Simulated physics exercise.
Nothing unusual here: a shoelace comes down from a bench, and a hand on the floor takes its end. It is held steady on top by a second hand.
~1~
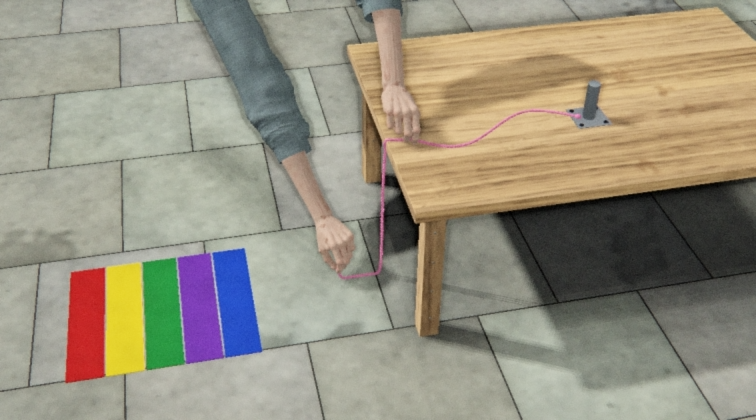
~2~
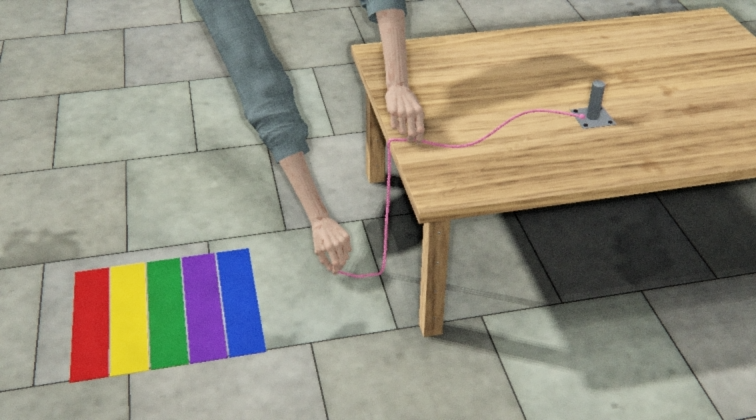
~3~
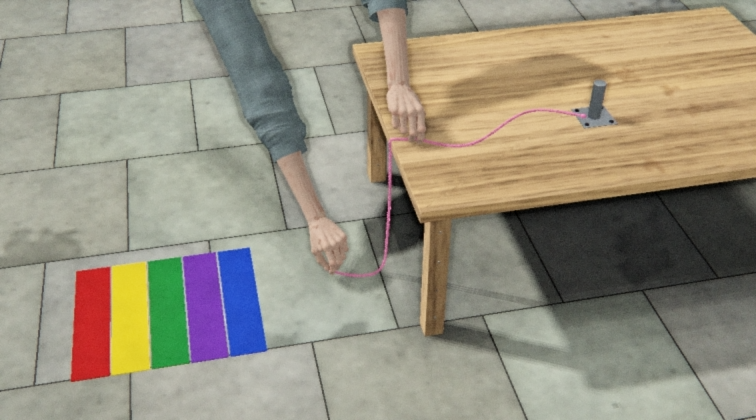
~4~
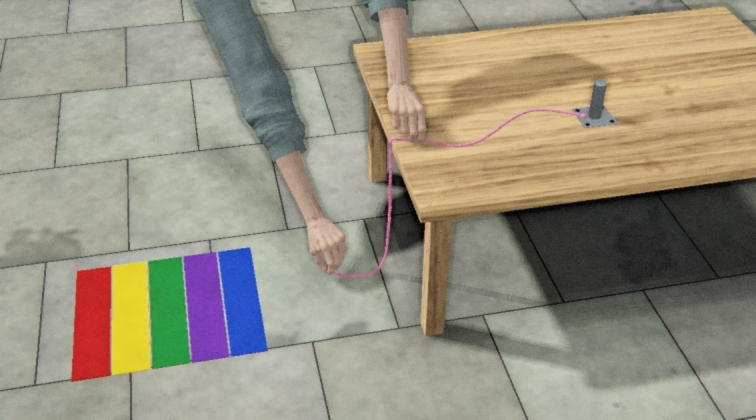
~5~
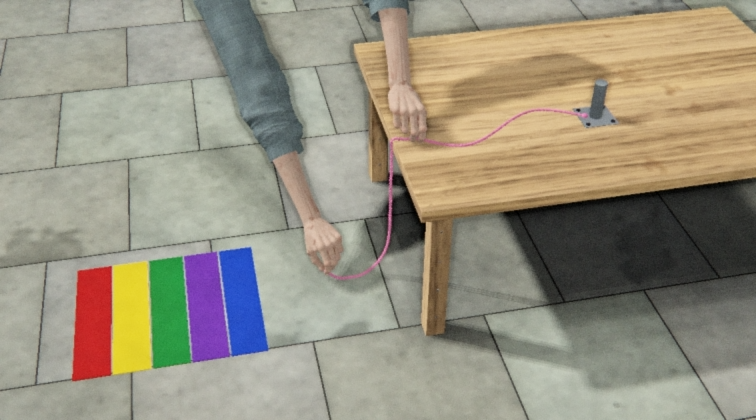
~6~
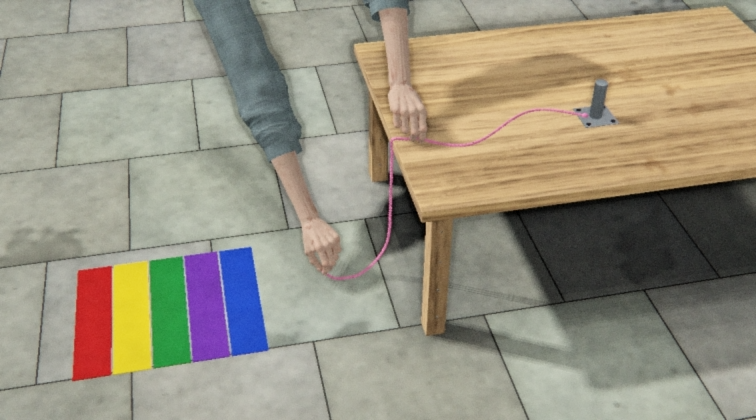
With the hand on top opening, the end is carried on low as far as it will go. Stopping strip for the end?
Purple.
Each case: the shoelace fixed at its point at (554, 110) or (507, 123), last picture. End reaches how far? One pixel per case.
Pixel positions per try: (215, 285); (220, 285).
Soon after, end near (271, 278); short of the strips.
After that, end near (232, 284); over blue.
At the stop, end near (208, 287); over purple. It halts on the purple strip.
